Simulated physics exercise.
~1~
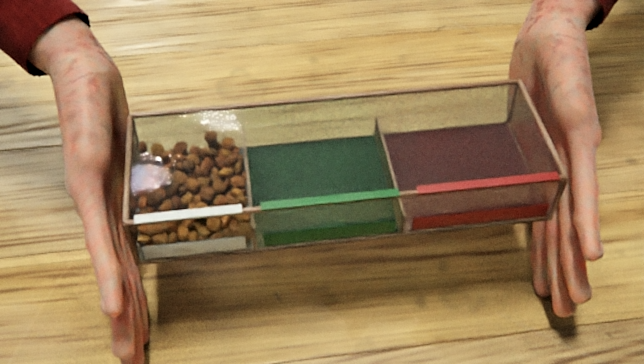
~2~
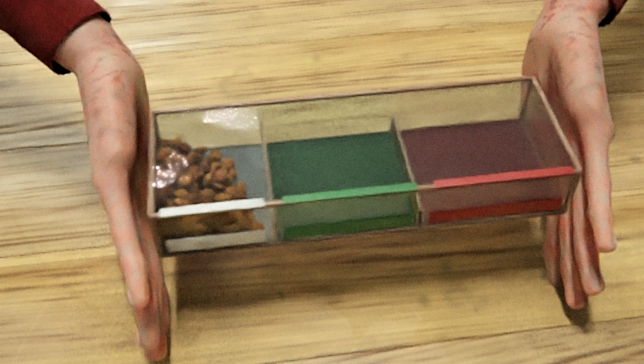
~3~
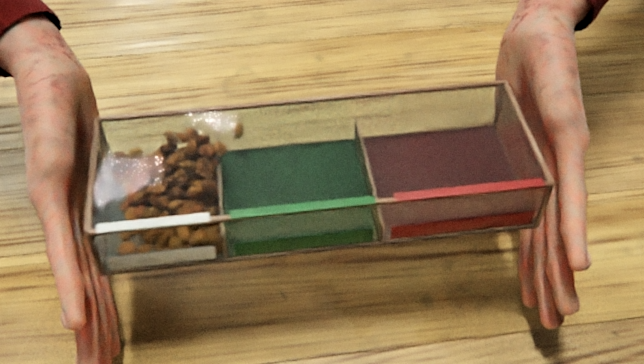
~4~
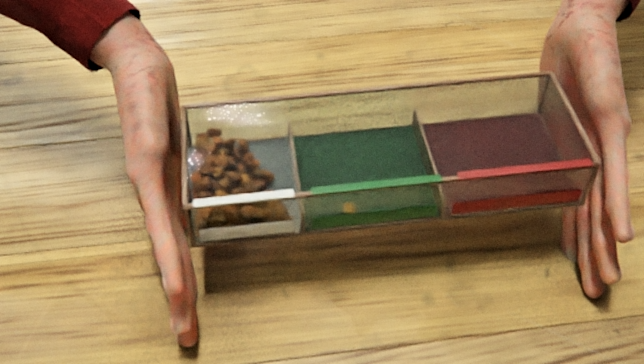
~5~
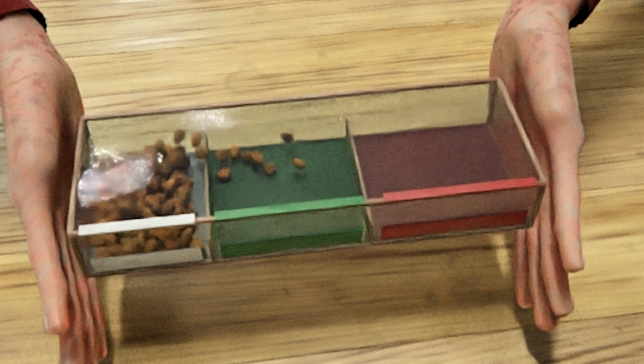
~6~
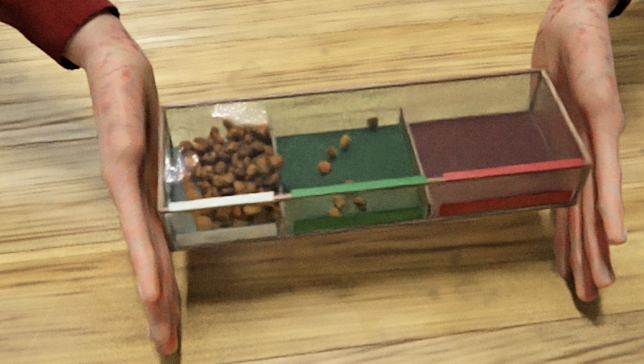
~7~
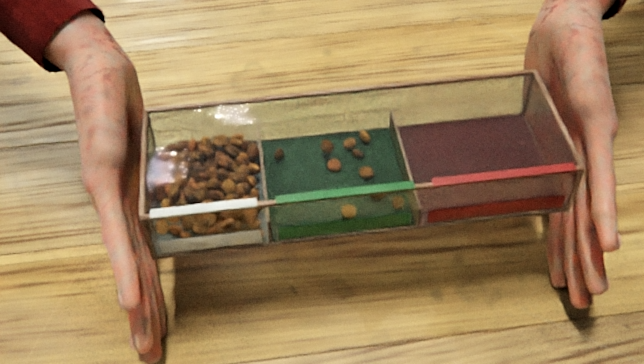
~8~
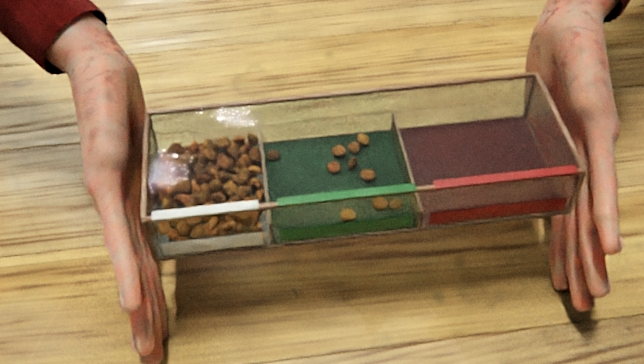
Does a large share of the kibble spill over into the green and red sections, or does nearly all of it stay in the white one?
Nearly all of the kibble stays in the white section. Only a few pieces end up in the green section, and the red one stays empty.
